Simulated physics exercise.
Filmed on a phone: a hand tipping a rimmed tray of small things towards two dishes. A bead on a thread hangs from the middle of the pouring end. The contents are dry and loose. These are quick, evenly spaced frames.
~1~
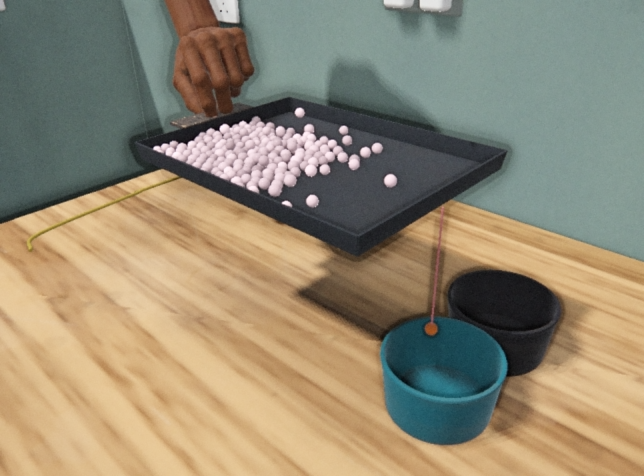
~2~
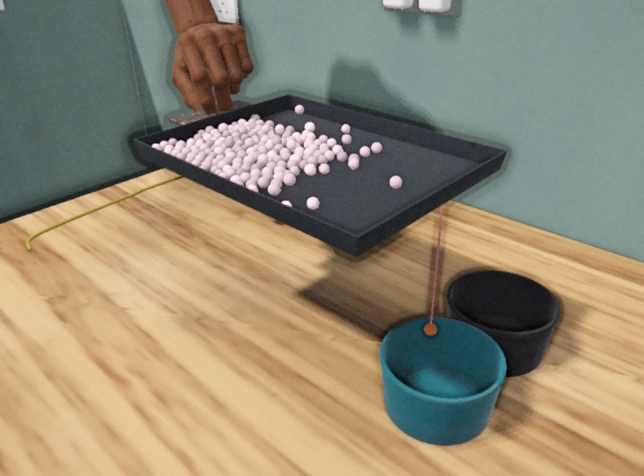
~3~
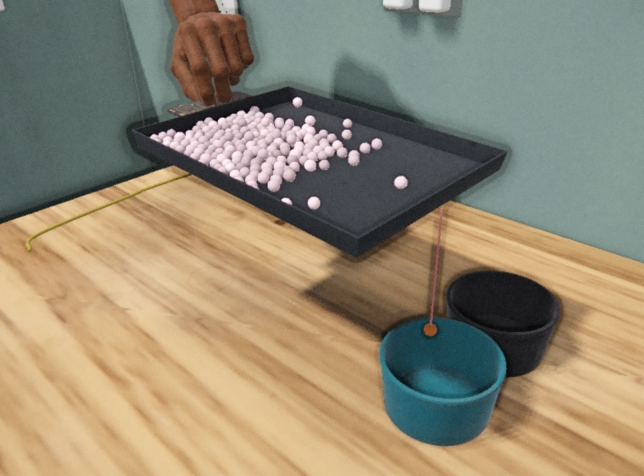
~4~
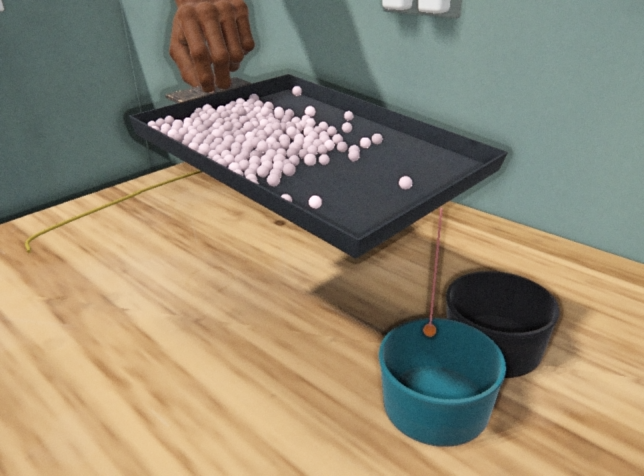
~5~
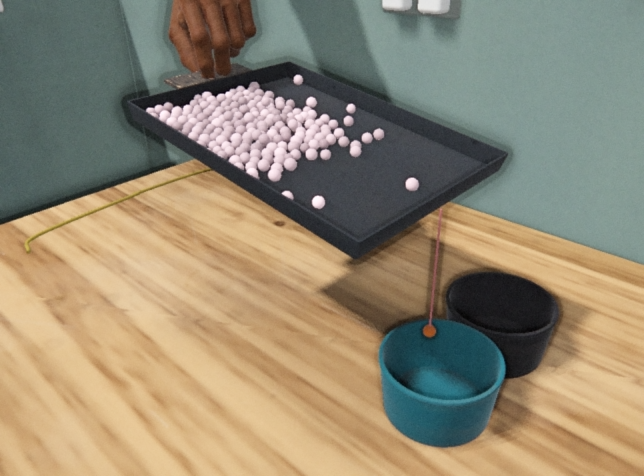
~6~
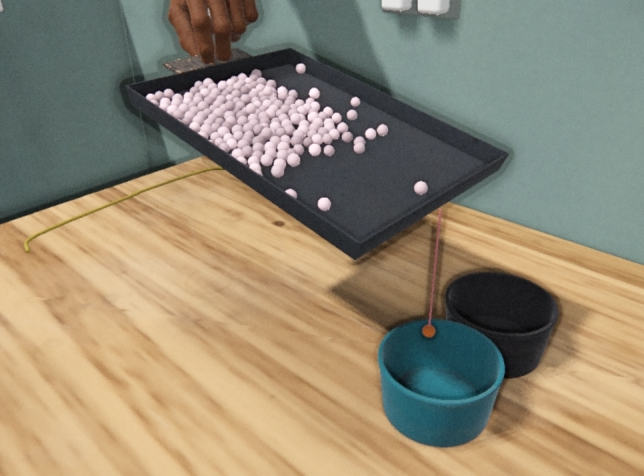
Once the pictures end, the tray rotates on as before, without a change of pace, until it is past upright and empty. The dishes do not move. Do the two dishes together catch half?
They take less than half between them.
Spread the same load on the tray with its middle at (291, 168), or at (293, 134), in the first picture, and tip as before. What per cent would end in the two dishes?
The first gives 40 %, the second 40 %.
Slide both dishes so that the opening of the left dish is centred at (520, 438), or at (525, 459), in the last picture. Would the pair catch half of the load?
In turn: The smaller part; not half.
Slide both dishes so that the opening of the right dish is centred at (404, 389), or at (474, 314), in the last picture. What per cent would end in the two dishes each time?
Roughly 40 per cent, and 30 per cent.
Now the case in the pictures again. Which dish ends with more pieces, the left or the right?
It is the dish on the left.
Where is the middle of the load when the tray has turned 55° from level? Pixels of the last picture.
At about (418, 193).
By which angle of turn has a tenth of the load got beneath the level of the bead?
Near 55 degrees.
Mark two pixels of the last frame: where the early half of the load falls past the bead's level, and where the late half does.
Around (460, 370) and then (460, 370).
Shortly afterwards, tray tipped steeply; the bulk on the tray; a little in the left dish; a little outside both; a little in the air.
Next, tray tipped right over; near half on the tray; a little in the left dish; a little outside both; near a quarter in the air.
Some moments later, tray tipped past a quarter turn; near a third in the left dish; a little in the right dish; near two thirds outside both.
In the end, tray tipped past a quarter turn; near a third in the left dish; a little in the right dish; near two thirds outside both.
